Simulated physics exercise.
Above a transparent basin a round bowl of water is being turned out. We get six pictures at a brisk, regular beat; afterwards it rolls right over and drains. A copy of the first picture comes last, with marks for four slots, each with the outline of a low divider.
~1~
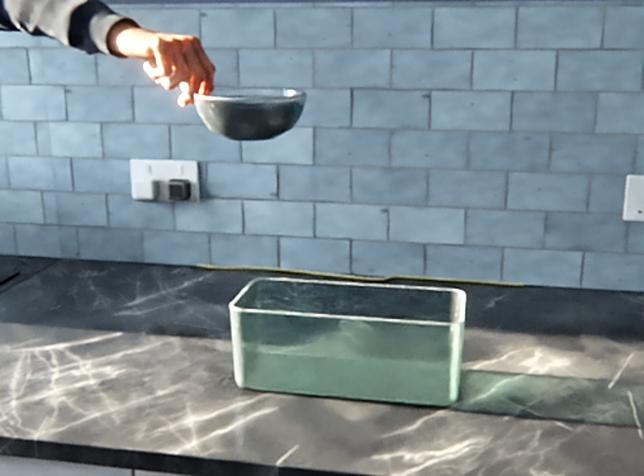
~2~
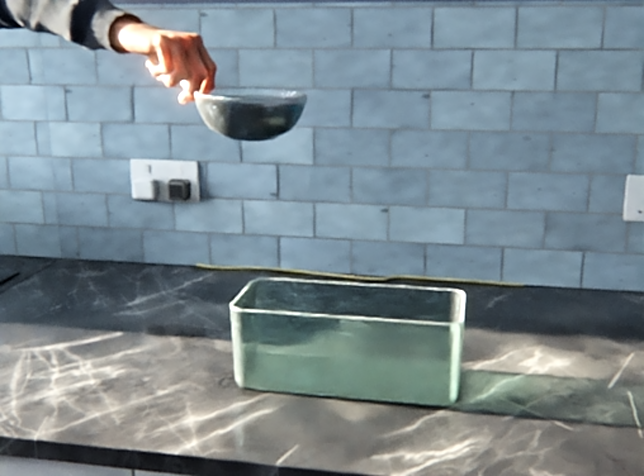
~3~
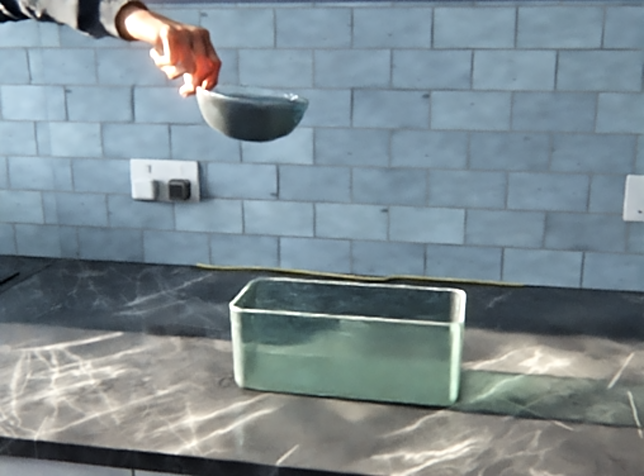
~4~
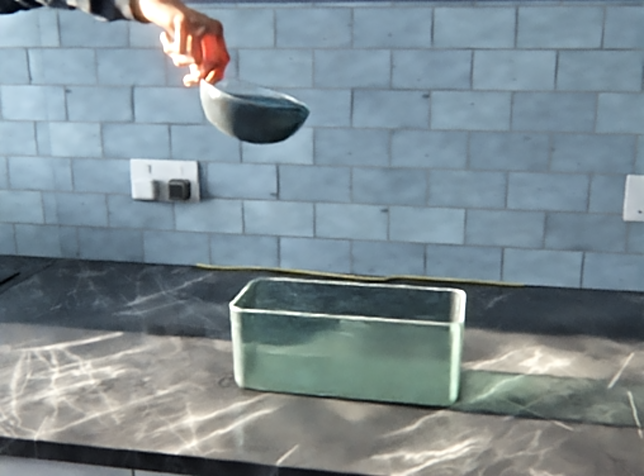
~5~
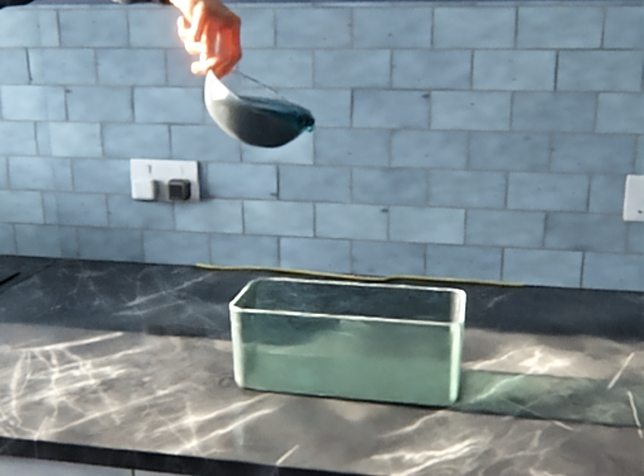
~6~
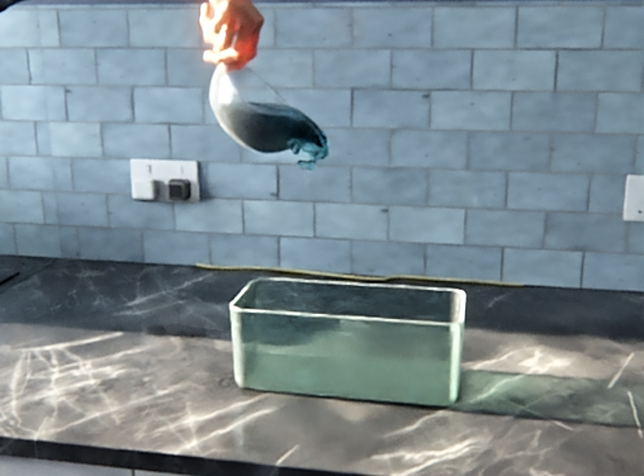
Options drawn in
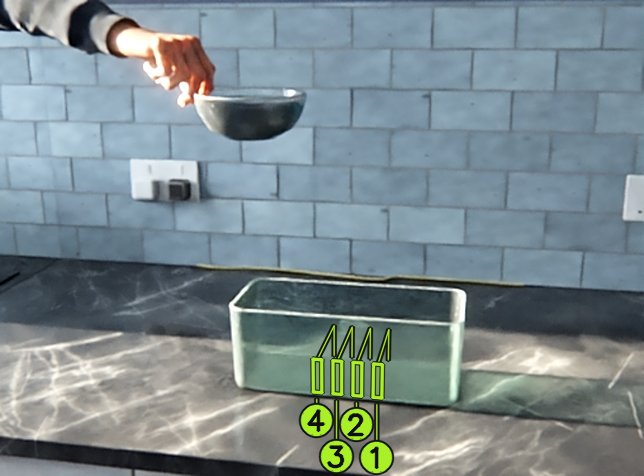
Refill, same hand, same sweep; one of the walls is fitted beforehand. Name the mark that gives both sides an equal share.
Use slot 2.
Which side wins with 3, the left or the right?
The right side.
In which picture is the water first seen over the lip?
In picture 4.
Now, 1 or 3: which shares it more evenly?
Slot 3.
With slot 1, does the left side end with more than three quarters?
Yes, it does.
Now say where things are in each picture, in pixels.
Upright, lip at (303, 94); basin from (237, 384) to (458, 403); nothing has left yet, in the first frame.
Tipped about 2°, lip at (303, 96); nothing has left yet, in the second frame.
Tipped about 8°, lip at (305, 102); nothing has left yet, in the third frame.
Tipped about 18°, lip at (307, 112); water is over the lip, down to (307, 112), in the fourth frame.
Tipped about 31°, lip at (306, 124); water is over the lip, down to (310, 129), in the fifth frame.
Tipped about 45°, lip at (302, 138); water is over the lip, down to (312, 167), in the sixth frame.
In lime, 1 at (376, 404); 2 at (356, 402); 3 at (336, 400); 4 at (316, 398).
With 1, about 86 % ends left of the wall and 10 % right of it; 5 % is lost outside.
With 2, about 55 % ends left of the wall and 41 % right of it; 4 % is lost outside.
With 3, about 27 % ends left of the wall and 70 % right of it; 3 % is lost outside.
With 4, about 18 % ends left of the wall and 79 % right of it; 3 % is lost outside.
